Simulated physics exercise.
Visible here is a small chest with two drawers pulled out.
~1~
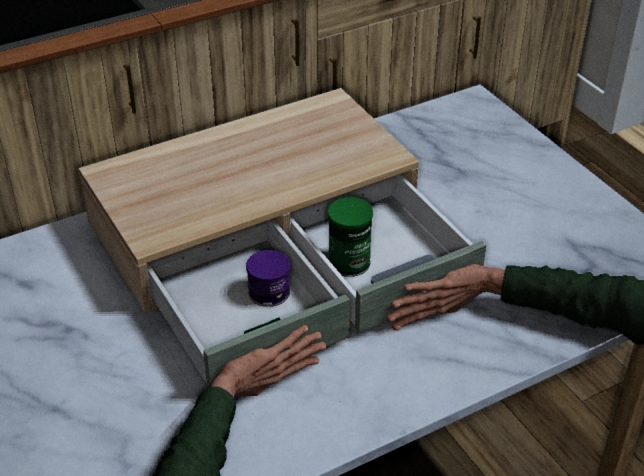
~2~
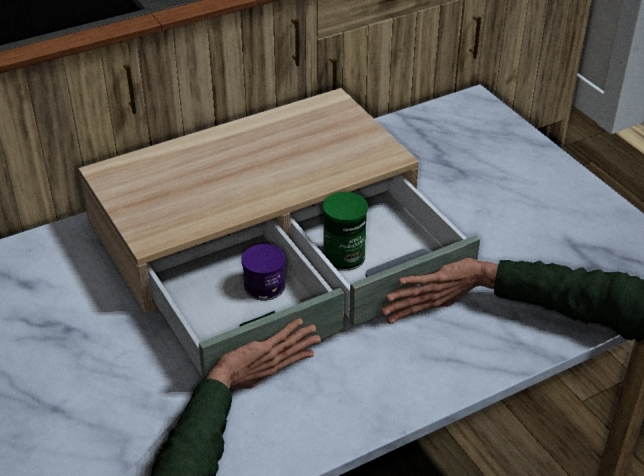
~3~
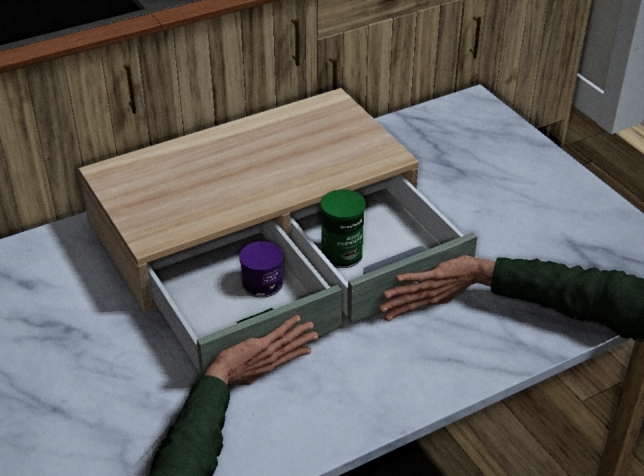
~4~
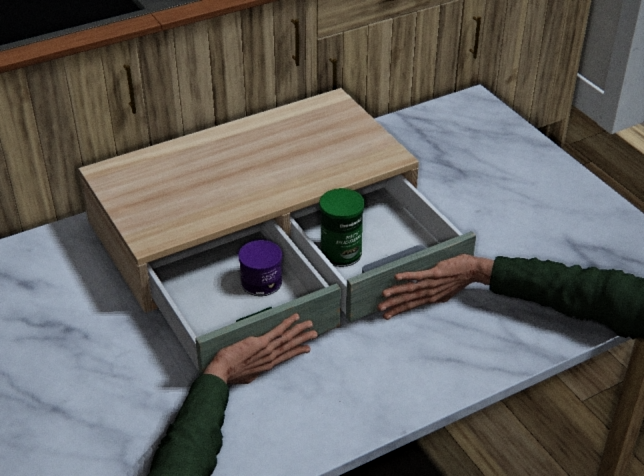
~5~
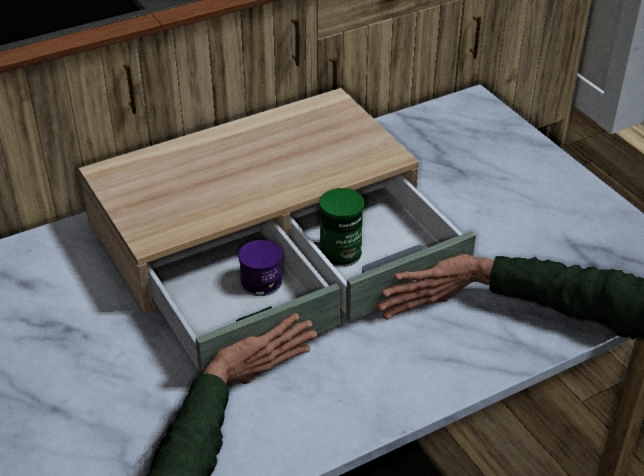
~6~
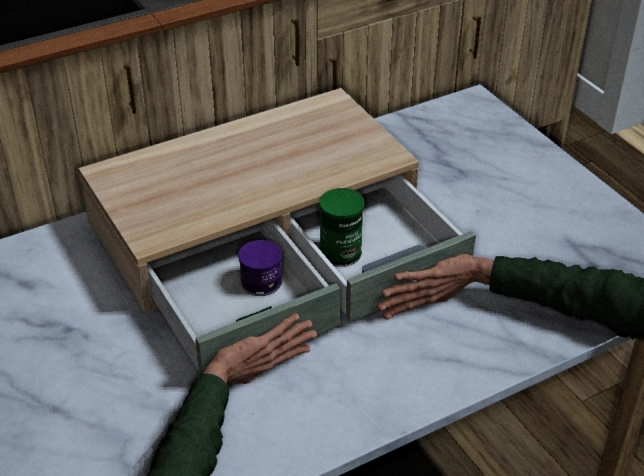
Two open drawers, the left holding a purple tin and the right a green pot, slide slightly inward as two hands press against their fronts, then the drawers and hands stay nearly still beneath the wooden chest top.
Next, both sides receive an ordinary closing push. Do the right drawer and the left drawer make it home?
The right drawer will stay sticking out; the left drawer will be pushed right in.
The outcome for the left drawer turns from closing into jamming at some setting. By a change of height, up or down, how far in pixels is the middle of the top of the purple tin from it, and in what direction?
8 pixels upward.
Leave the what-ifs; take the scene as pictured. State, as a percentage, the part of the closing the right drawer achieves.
55 %.
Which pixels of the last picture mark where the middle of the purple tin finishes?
Its middle settles near (208, 199) in the last picture.
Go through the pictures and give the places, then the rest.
Right drawer (381, 243) wide open; left drawer (244, 295) wide open; purple tin (269, 279), in the first frame.
Left drawer (239, 289) wide open; green pot (345, 232), in the second frame.
Right drawer (374, 235) wide open, in the third frame.
Left drawer (236, 285) wide open, in the fourth frame.
Right drawer (372, 234) wide open; chest (251, 191), in the fifth frame.
Right drawer (372, 234) wide open; left drawer (236, 284) wide open; purple tin (261, 268), in the sixth frame.
Then, 0.46 s on from there, right drawer about half in; left drawer about half in.
In the end, the right drawer stays ajar; the left drawer shuts flush.
